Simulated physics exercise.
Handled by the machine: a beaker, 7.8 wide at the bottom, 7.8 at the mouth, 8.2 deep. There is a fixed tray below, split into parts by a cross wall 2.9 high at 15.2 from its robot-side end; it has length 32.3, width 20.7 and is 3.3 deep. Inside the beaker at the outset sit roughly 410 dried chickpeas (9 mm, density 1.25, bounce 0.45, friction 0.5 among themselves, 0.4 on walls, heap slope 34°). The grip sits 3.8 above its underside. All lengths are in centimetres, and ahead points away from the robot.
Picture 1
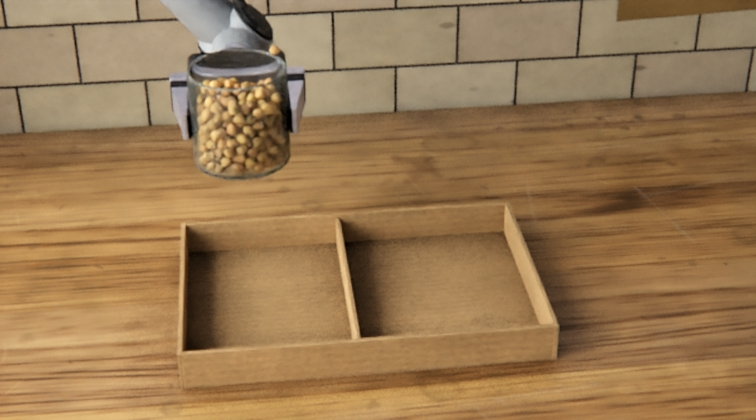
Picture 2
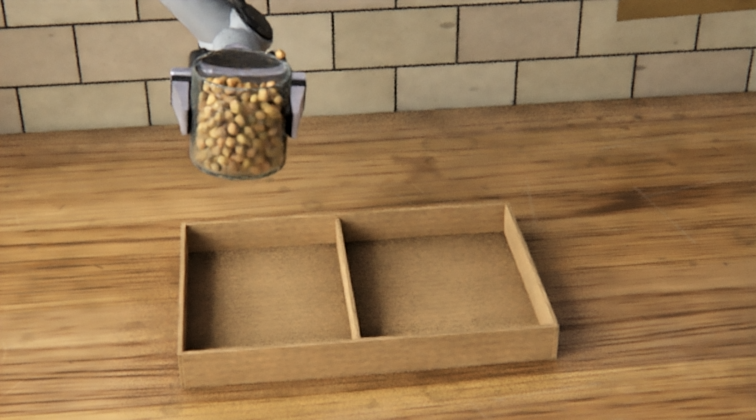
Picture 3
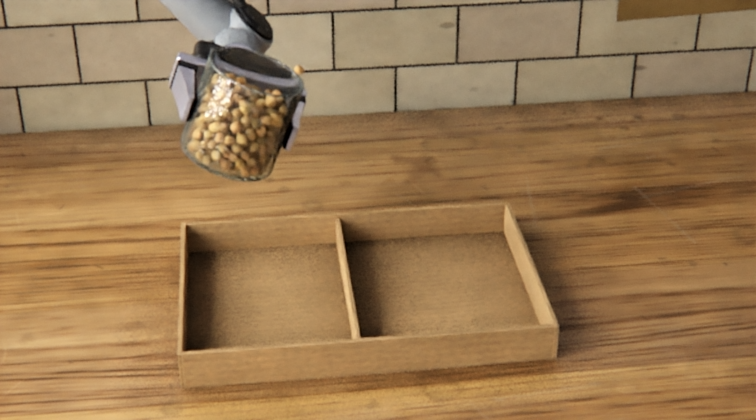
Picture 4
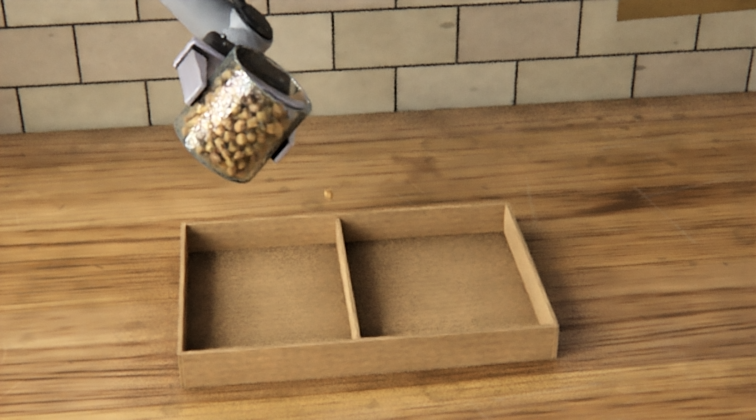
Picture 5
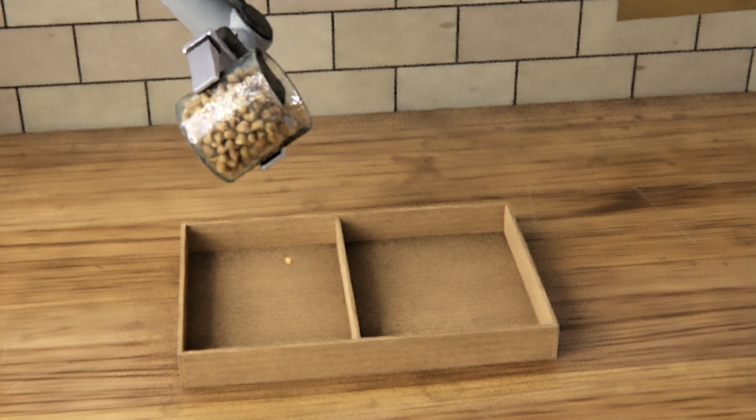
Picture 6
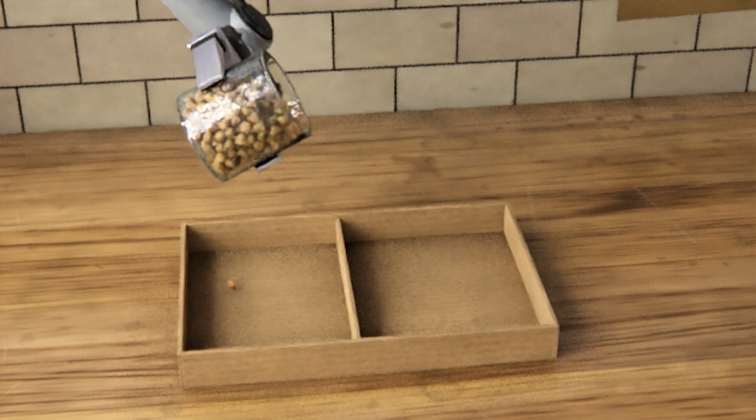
A robotic arm held a clear beaker full of dried chickpeas above a divided wooden tray and gradually tilted it, while a single chickpea dropped out and landed in the tray's left section.
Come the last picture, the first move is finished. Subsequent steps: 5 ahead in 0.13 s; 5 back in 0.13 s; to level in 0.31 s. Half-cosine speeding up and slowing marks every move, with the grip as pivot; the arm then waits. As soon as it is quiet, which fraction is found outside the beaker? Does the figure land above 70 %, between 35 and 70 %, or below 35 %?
The figure lands below 35 %.
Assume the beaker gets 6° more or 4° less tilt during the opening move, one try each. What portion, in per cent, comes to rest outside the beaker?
About 30 per cent for the first try and 15 per cent for the second.
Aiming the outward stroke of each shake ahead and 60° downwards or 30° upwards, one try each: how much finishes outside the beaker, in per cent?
Near 0 and 35 percent respectively.
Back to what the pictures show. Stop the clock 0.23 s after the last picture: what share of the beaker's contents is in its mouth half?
Something like 55 percent sits in that half.
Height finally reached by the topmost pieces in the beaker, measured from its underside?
Height at rest: About 6.5 centimetres.
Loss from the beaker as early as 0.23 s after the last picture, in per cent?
Share gone: Around 10 %.
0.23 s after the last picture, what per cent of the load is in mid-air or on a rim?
I'd reckon close to 12 per cent.
Then, 0.23 s later, tilted 62° forward, highest piece 22 above the table; 356 in the beaker, 1 in the robot-side part, 49 in flight or on a rim.
Then, 0.46 s later, tilted 18° forward, highest piece 24 above the table; 318 in the beaker, 61 in the far-side part, 22 in the robot-side part, 5 in flight or on a rim.
Then, 0.77 s later, level, highest piece 23 above the table; 318 in the beaker, 63 in the far-side part, 23 in the robot-side part, 2 on the table or floor.
Then, 1.82 s later, level, highest piece 23 above the table; 318 in the beaker, 63 in the far-side part, 23 in the robot-side part, 2 on the table or floor.
At rest, 318 in the beaker, 63 in the far-side part, 23 in the robot-side part, 2 on the table or floor. That is 22 % outside the beaker.
